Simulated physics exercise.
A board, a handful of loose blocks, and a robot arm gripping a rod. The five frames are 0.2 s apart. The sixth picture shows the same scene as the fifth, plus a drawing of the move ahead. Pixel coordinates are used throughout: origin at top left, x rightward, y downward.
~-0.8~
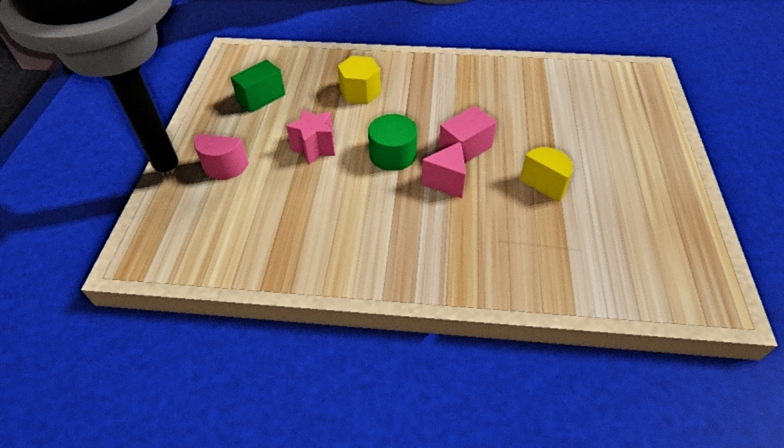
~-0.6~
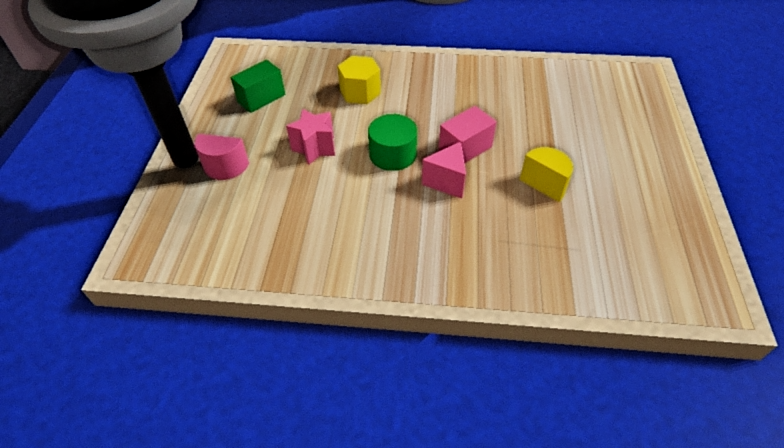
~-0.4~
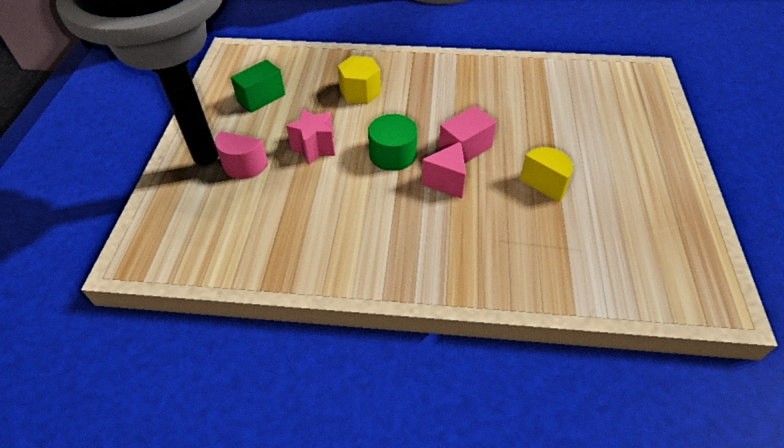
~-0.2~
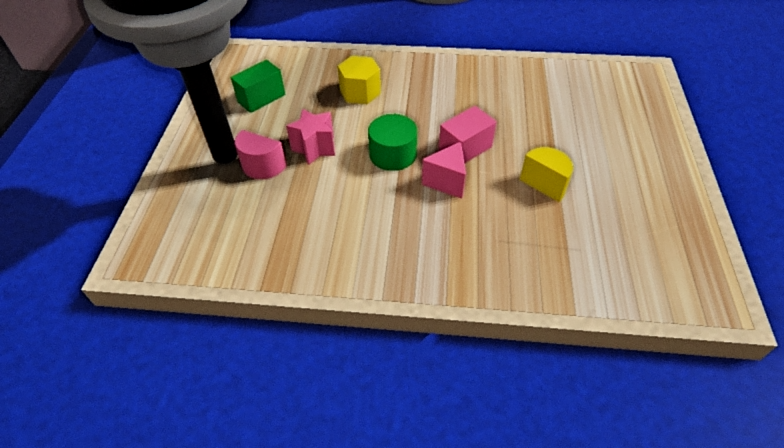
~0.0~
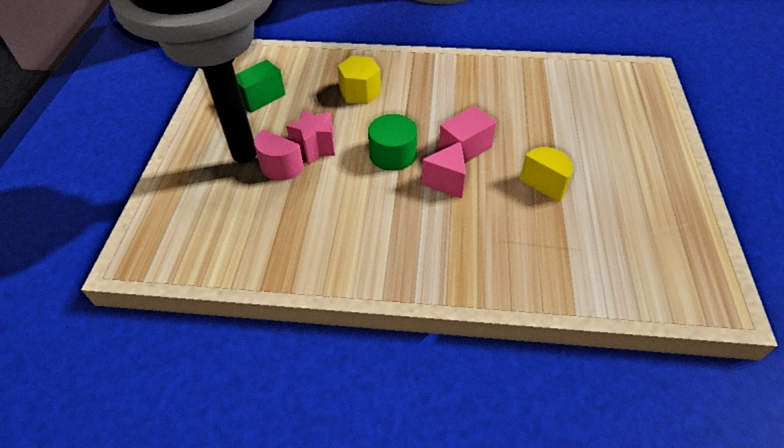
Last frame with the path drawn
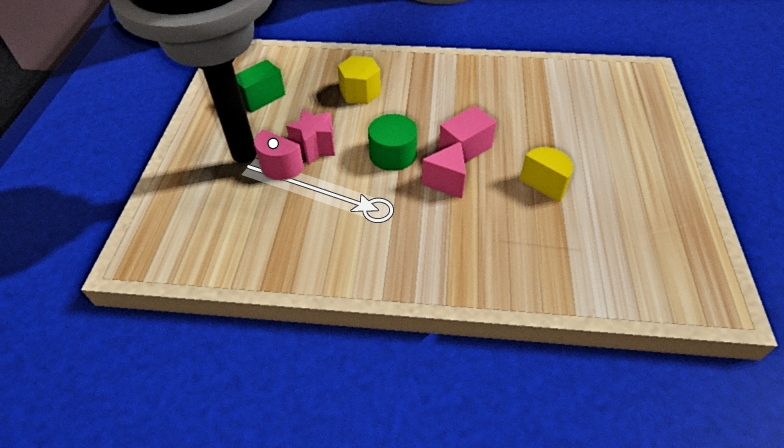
A robot arm's rod moves right and pushes the pink D-shaped block beside the pink star.
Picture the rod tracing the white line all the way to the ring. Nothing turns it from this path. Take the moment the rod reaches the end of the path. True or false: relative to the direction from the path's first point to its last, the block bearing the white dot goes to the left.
The claim holds.
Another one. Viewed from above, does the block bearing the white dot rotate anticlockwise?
Yes, that is what happens.
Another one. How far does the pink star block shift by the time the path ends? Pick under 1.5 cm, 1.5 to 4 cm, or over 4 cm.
Its final spot will lie within 1.5 cm of the current one.
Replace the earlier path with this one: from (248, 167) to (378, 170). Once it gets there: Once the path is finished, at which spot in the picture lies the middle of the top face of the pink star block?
Located at (337, 120).
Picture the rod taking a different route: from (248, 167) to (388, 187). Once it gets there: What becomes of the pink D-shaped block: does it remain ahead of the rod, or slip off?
The pink D-shaped block is leading.
Drawn move, in a line from (248, 167) to (378, 210); the dot is on the pink D-shaped block.
On the path given first. One third of the way, rod (288, 170); pink D-shaped block (320, 152), turned 20° anticlockwise.
Two thirds of the way, rod (332, 185); pink D-shaped block (360, 153), turned 70° anticlockwise.
At the end, rod (378, 200); pink D-shaped block (376, 154), turned 115° anticlockwise; pink star block still; green circle (397, 125).
